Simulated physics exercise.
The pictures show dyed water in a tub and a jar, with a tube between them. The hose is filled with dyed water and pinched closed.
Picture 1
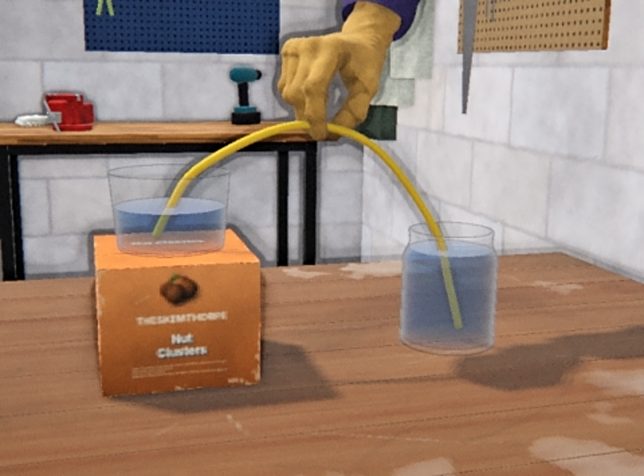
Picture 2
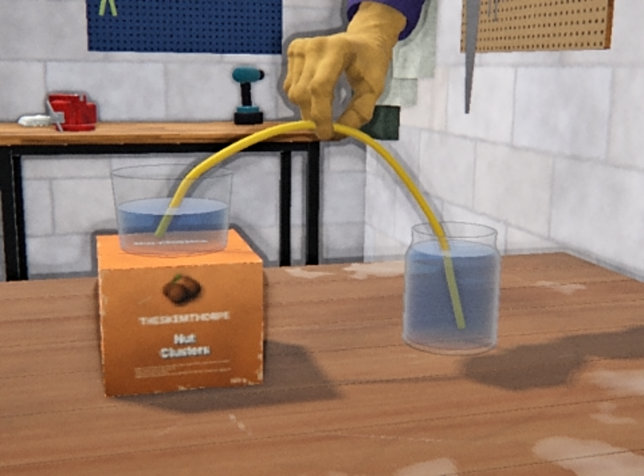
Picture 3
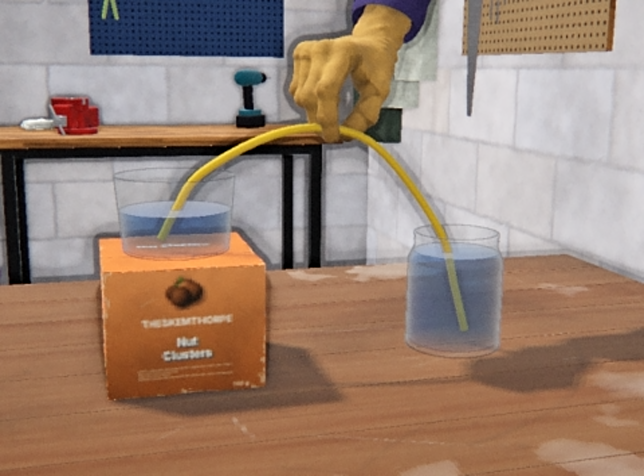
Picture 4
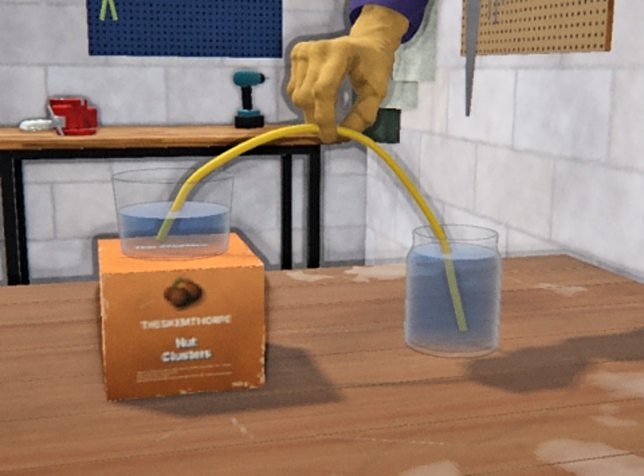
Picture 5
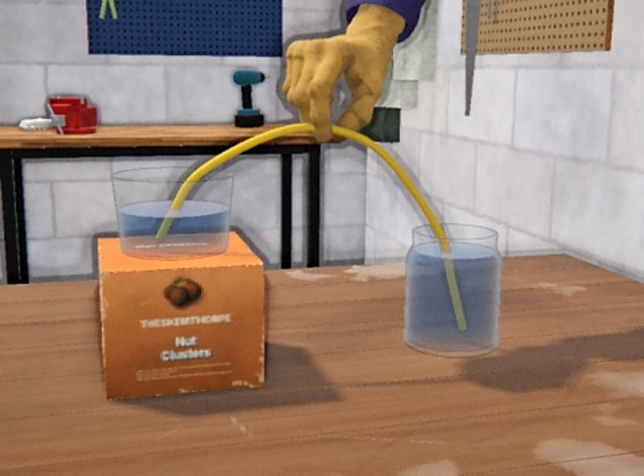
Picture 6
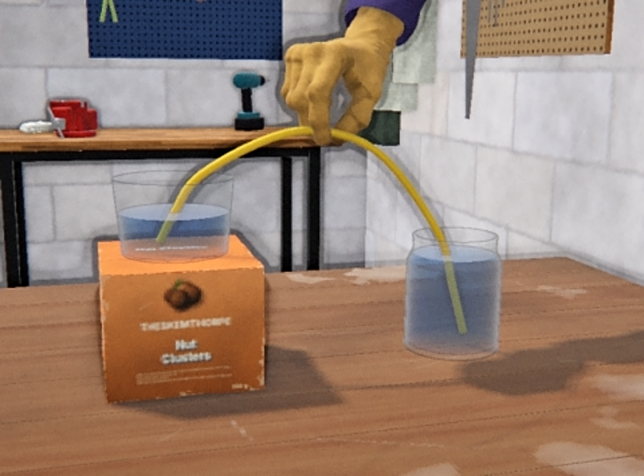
In a workshop with pale block walls and pegboards, the view looks slightly down on a worn wooden table. A clear tub of blue water sits on an orange Nut Clusters box at left, a fuller clear jar of blue water stands on the table at right, and a yellow-gloved hand pinches the yellow tube arching between them. Hand, tube and water levels stay practically still while the view shifts very slightly.
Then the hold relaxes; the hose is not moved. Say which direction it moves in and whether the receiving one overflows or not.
Prediction - it flows - rightward, one that fills - overflow.
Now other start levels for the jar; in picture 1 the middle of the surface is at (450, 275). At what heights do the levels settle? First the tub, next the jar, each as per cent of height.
Respectively 20 and 80 per cent.
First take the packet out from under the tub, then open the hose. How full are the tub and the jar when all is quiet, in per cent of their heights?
Levels in order: Near 90 %, 50 %.
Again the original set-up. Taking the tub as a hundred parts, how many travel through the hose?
Near 65 %, give or take.
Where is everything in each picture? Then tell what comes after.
The first picture shows still shut; tub (170, 207) about half full, up on the packet; jar (449, 283) about three quarters full, on the top itself.
In the second picture, the hose is pinched; tub about half full, surface at (173, 206); jar about three quarters full, surface at (453, 248).
The third picture shows nothing flows; tub (176, 211) about half full; jar (454, 285) about three quarters full.
The fourth picture shows fingers on the hose; tub about half full, surface at (174, 210); jar about three quarters full, surface at (454, 251).
The fifth picture shows still shut; tub (174, 210) about half full, up on the packet; jar (453, 285) about three quarters full, on the top itself.
In the sixth picture, the hose is pinched; tub about half full, surface at (174, 212); jar about three quarters full, surface at (454, 253).
Shortly, the tub is about a third full; the jar is nearly full.
Then, the tub is about a quarter full; the jar is full to the brim; the lower one has lost some.
At the finish, the tub is about a quarter full; the jar is full to the brim; the lower one has lost some.
